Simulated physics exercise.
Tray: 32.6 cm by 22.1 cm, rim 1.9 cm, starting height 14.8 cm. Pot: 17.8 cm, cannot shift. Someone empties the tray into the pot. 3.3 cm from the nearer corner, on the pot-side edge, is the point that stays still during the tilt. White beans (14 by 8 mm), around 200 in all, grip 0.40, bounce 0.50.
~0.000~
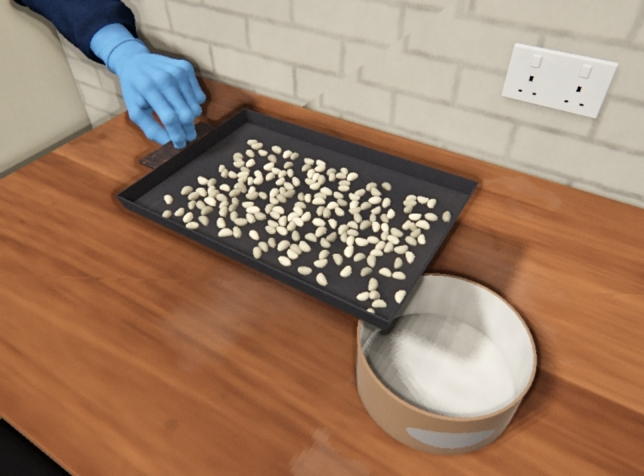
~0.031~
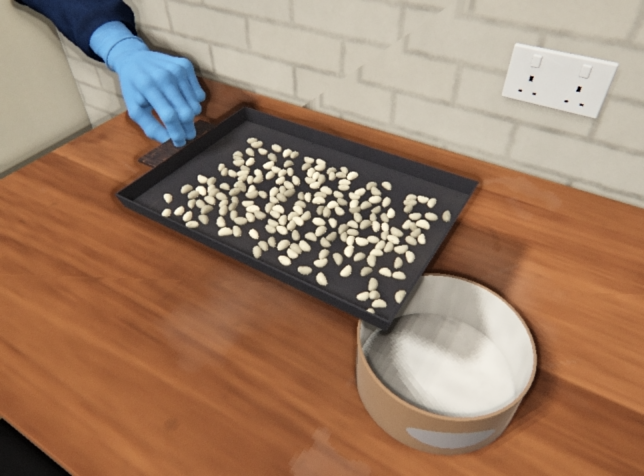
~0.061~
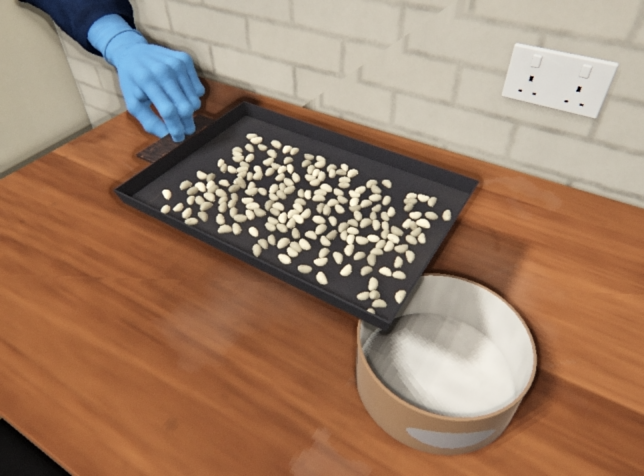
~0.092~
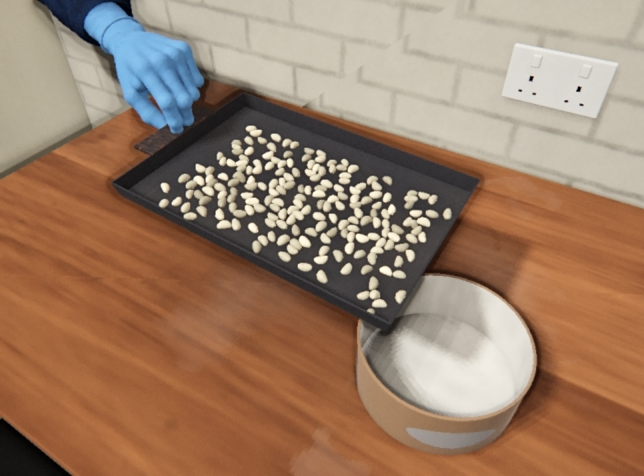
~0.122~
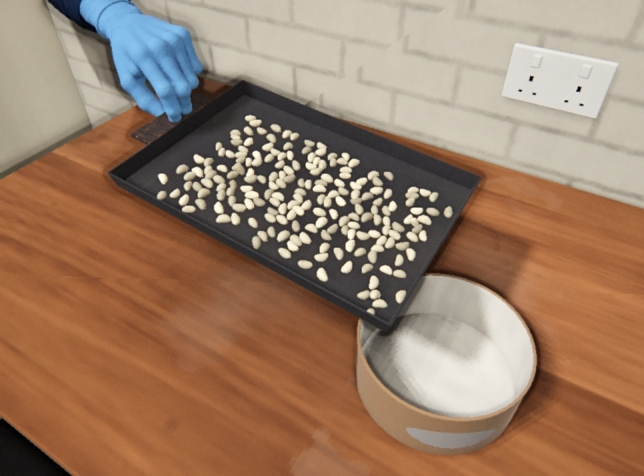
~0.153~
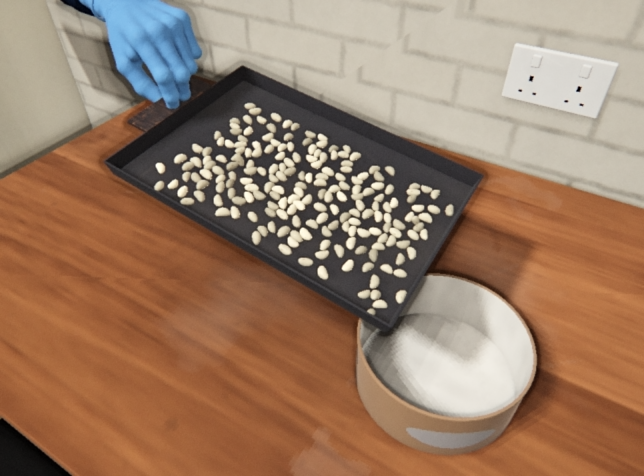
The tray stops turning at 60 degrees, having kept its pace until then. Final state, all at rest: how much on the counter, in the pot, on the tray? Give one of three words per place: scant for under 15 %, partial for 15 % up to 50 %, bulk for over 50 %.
In the end counter: Looks like a noticeable amount, pot: Looks like a noticeable amount, left on the tray: Looks like a noticeable amount.
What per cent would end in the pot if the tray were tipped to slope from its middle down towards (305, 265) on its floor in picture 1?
Something like 5 per cent of the pieces.
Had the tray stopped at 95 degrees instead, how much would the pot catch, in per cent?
70 percent.
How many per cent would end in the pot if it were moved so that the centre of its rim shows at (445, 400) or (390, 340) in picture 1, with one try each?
About 65 and 35 per cent.
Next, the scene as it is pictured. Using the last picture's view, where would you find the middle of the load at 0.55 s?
Close to pixel (381, 229).
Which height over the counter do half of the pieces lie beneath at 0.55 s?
Roughly 22 centimetres, give or take.
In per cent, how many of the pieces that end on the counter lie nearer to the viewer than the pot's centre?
About 100 percent of the spill.
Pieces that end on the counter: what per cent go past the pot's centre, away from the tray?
About 80 %.
After 0.39 s, tilt 35 degrees; the tray holds 100 %, the pot 0 %.
Then, at 0.55 s, tilt 52 degrees; the tray holds 100 %, the pot 0 %.
After 0.83 s, tilt 60 degrees; the tray holds 45 %, the pot 20 %.
In the end, at 2.2 s, counter 25 %, pot 40 %, tray 35 %.
